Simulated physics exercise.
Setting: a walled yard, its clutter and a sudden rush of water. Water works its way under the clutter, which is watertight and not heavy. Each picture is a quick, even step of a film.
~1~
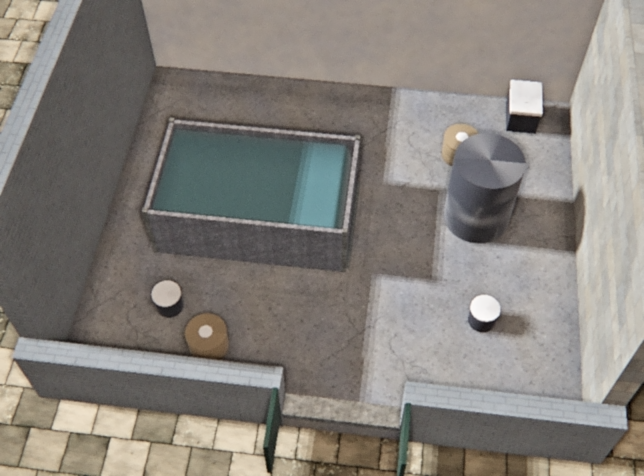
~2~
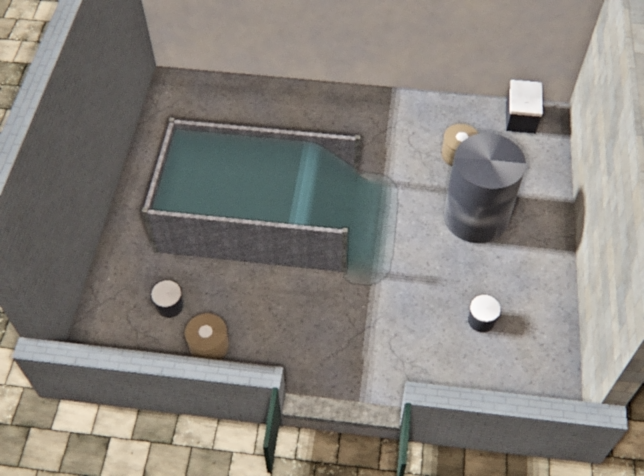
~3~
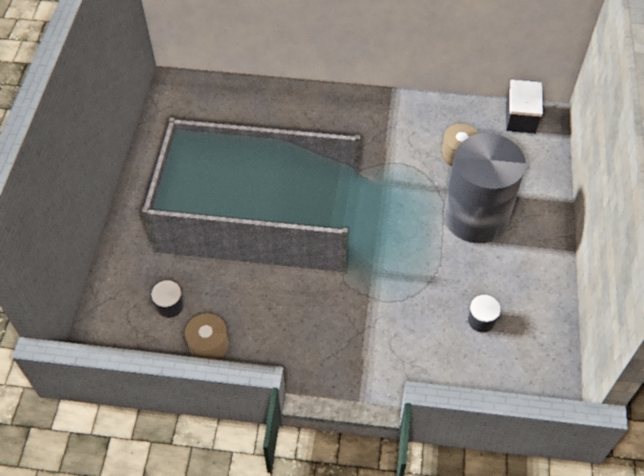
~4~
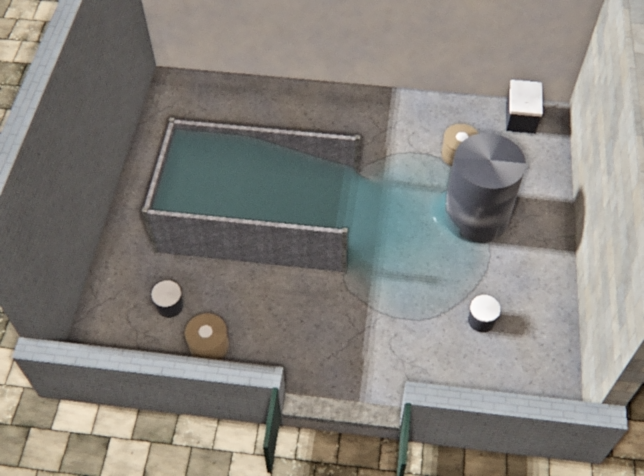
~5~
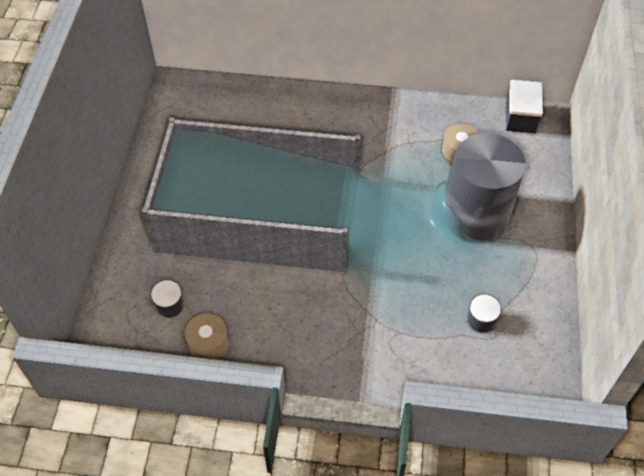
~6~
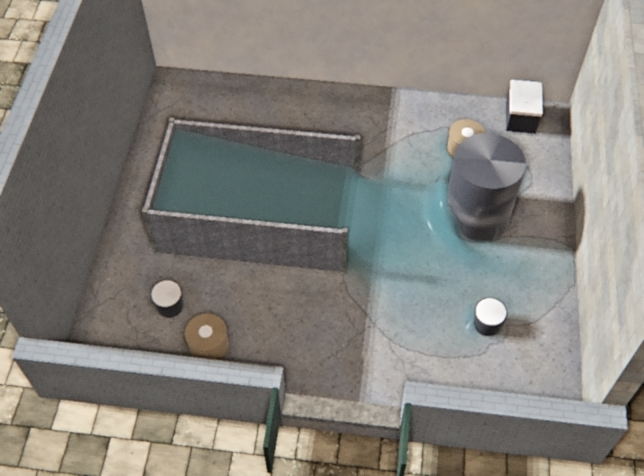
In a walled yard, water rushes rightward from an open-ended tank, slightly shifting two objects.
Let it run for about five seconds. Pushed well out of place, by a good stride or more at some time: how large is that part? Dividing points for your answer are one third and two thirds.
Answer: A share of two thirds or more.
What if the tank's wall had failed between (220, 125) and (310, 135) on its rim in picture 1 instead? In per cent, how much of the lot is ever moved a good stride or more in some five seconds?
Near 80 in a hundred.
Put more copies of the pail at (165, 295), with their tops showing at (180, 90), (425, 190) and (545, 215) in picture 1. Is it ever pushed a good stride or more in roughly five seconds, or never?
Stays put, shoved clear, shoved clear.
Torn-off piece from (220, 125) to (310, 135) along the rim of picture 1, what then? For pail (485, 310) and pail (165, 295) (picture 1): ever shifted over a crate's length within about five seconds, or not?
In the order given: Travelled that far, stayed within that.
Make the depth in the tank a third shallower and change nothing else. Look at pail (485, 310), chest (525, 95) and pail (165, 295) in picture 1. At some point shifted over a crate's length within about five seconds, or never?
Item by item: Cleared the mark, then cleared the mark, then missed the mark.
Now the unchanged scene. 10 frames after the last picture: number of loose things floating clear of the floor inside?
My tally gives 3.
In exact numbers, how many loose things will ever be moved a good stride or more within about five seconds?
5.
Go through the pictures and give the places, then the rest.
The first picture shows a tub at (462, 137) rests on the ground; a pail at (486, 308) rests on the ground; 0 of 5 have shifted.
The second picture shows a tub at (462, 137) rests on the ground; a pail at (486, 308) rests on the ground; 0 of 5 have shifted.
The third picture shows a tub at (462, 137), on the bottom; a pail at (486, 308) rests on the ground; 0 of 5 have shifted.
The fourth picture shows a tub at (462, 137) rests on the ground; a pail at (486, 308), on the bottom; 0 of 5 have shifted.
The fifth picture shows a tub at (462, 137) rests on the ground; a pail at (486, 308) rests on the ground; 0 of 5 have shifted.
The sixth picture shows a tub at (468, 133) rests on the ground, close to its start; a pail at (491, 311) rests on the ground, close to its start; 2 of 5 have shifted.
A moment on, 2 of 5 are well off their spots; 0 afloat.
Next, 2 of 5 are well off their spots; 3 afloat.
Later, 3 of 5 are well off their spots; 3 afloat.
In the end, 5 of 5 are well off their spots, and 5 have been at some point; 4 afloat.
